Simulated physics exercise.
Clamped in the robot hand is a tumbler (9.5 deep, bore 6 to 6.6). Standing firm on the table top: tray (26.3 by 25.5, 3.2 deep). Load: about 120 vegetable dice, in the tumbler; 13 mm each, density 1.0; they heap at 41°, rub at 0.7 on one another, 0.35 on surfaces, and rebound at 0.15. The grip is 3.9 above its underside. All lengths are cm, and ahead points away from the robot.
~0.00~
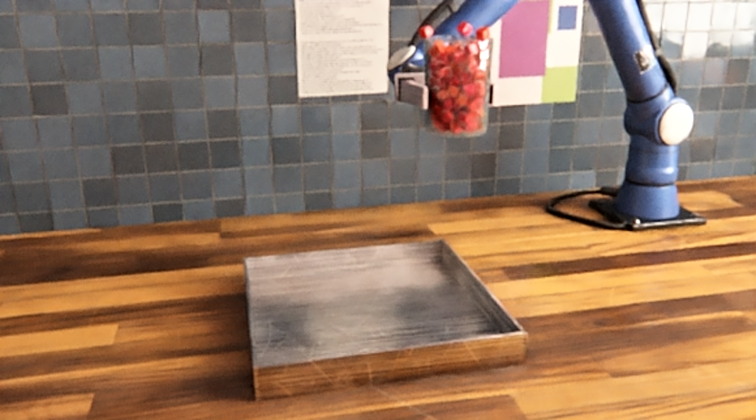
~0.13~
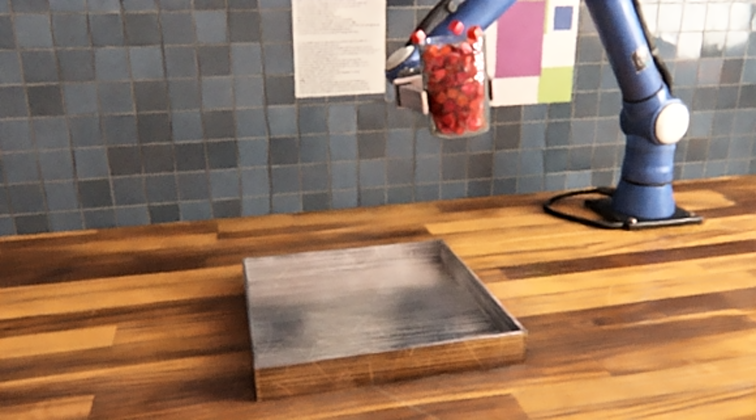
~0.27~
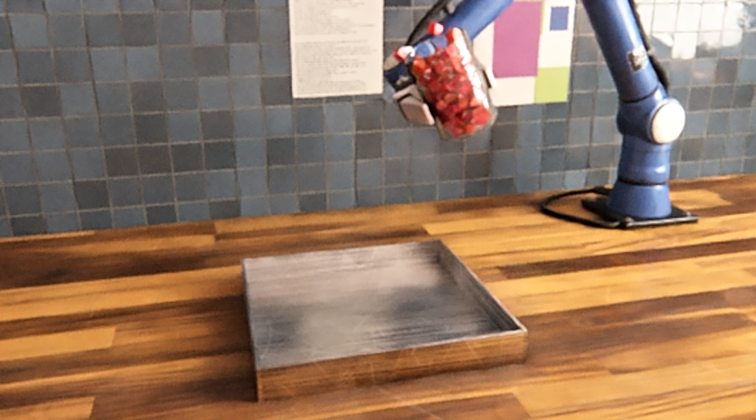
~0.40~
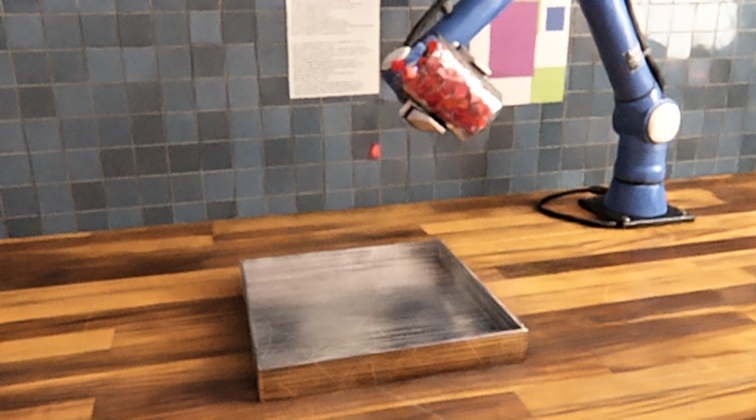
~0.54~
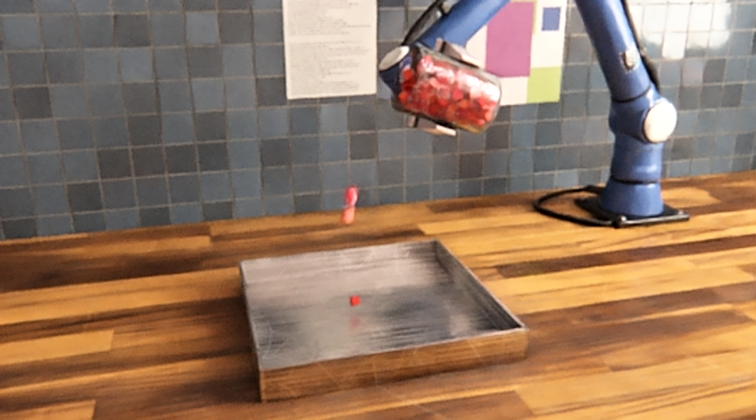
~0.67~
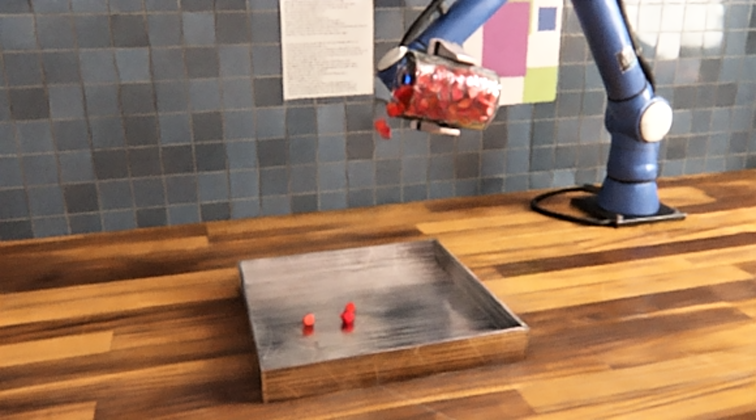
The video shows a blue robot arm holding a clear tumbler of small red pieces above a shallow tray on a wooden table, tilting it steadily to the left until nearly horizontal as a few pieces drop into the tray.
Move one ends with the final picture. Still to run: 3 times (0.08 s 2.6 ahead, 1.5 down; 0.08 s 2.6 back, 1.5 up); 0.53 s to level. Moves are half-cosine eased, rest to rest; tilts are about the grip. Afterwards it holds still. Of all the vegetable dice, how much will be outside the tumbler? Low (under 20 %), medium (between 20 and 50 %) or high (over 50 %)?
Outside the tumbler the share is medium, between 20 and 50 %.
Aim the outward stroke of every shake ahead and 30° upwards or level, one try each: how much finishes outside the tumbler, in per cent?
Some 80 and 60 per cent.
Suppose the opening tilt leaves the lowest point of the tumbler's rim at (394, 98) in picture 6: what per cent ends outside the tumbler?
About 10 per cent.
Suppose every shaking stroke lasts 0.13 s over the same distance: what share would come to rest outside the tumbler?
It would be near 10 per cent.
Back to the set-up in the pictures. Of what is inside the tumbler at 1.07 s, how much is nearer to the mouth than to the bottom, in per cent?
Some 45 per cent.
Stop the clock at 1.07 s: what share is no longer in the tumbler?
Some 25 per cent.
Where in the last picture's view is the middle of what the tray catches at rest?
Near (325, 316).
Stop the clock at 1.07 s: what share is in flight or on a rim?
Roughly 9 per cent.
After 1.07 s, tilted 77° forward, highest piece 26 above the table; 90 in the tumbler, 16 in the tray, 11 in flight or on a rim.
After 1.48 s, tilted 24° forward, highest piece 30 above the table; 78 in the tumbler, 37 in the tray, 2 in flight or on a rim.
After 1.88 s, level, highest piece 31 above the table; 78 in the tumbler, 39 in the tray.
After 2.93 s, level, highest piece 31 above the table; 78 in the tumbler, 39 in the tray.
In the end, 78 in the tumbler, 39 in the tray. That is 33 % outside the tumbler.
